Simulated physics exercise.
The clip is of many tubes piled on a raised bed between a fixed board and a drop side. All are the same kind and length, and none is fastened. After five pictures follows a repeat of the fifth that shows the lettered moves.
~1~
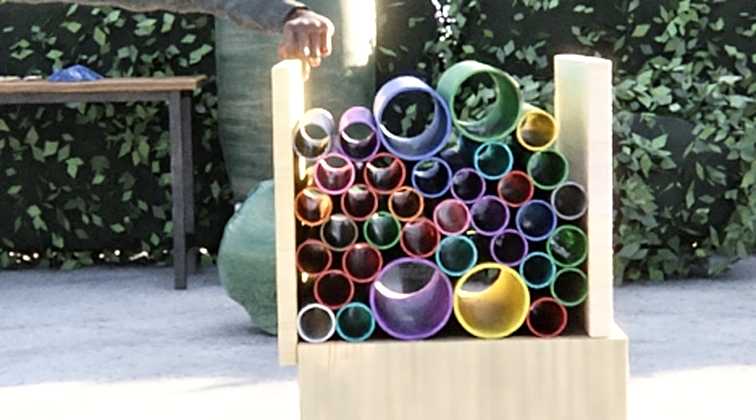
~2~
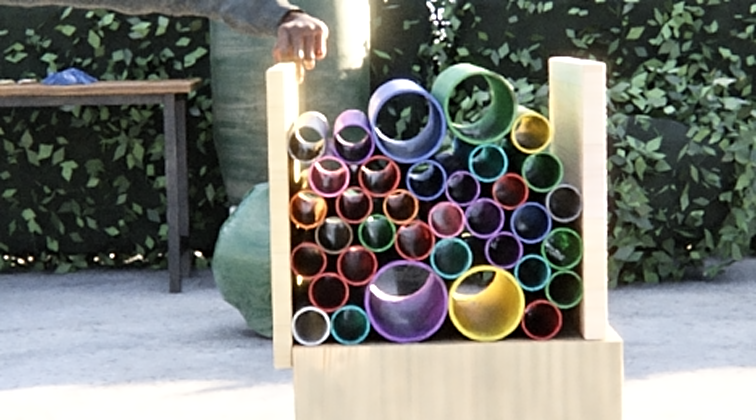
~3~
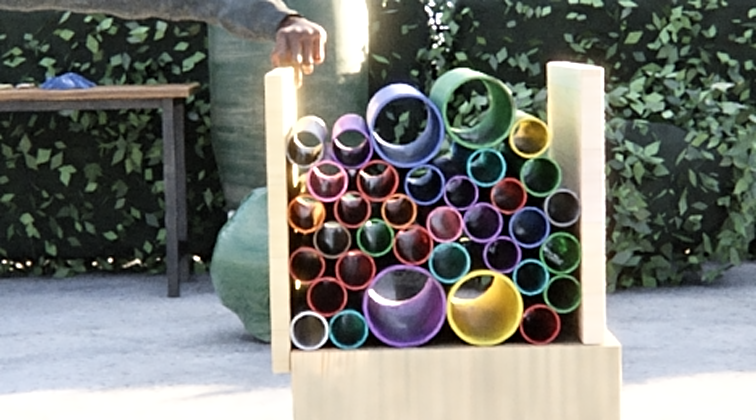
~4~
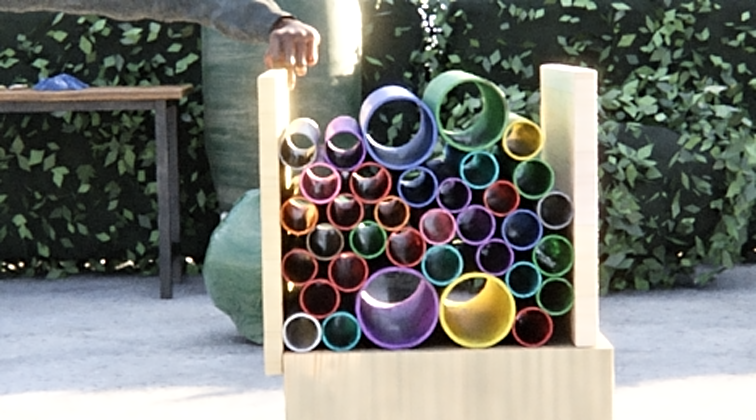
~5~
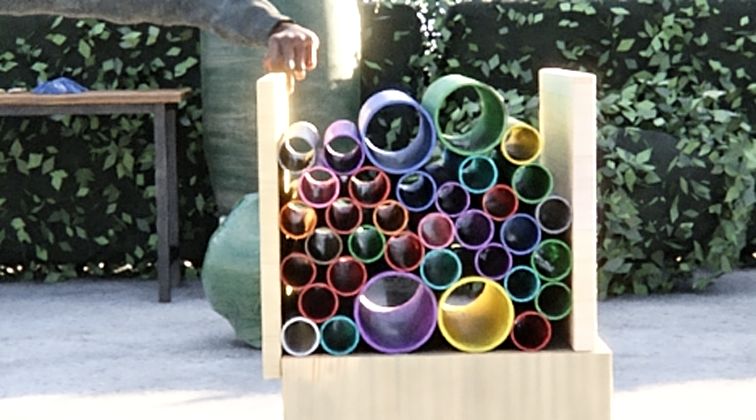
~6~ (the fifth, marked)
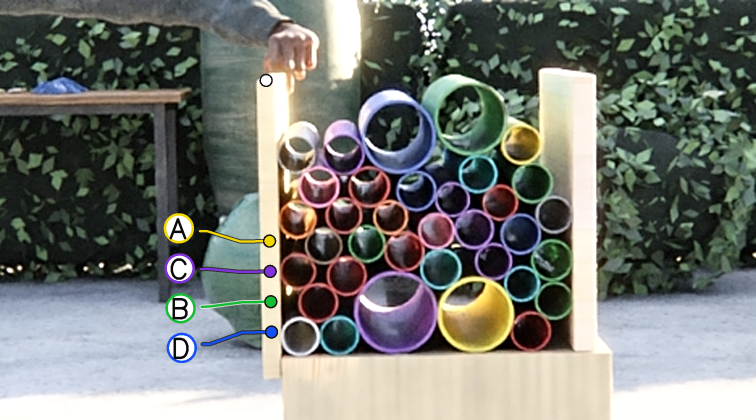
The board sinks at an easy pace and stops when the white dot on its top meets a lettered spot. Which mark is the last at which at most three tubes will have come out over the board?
The lowest mark that will do is A.
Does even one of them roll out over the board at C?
At C: Yes.
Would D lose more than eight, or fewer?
More than eight.
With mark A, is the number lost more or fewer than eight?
At A, fewer than eight.
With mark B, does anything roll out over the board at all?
At B: Yes.
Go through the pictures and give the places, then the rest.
The first picture shows side board (291, 199); a white tube (316, 324); a red tube (334, 289).
The second picture shows a red tube (329, 292); a turquoise tube (451, 258).
The third picture shows an orange tube (306, 214); a purple tube (482, 223).
The fourth picture shows a red tube (502, 198); a green tube (533, 178).
The fifth picture shows side board (276, 213); a white tube (300, 337); a red tube (318, 303).
On the marked copy, A at (269, 241); B at (271, 301); C at (270, 272); D at (271, 332); the white dot at (266, 81).
Taking A. A third of the way, top of the board (277, 149).
Two thirds of the way, top of the board (279, 230).
When it is over, top of the board (279, 240), one out over the board.
As for the rest, B more than three out over the board; C four out over the board; D more than three out over the board.
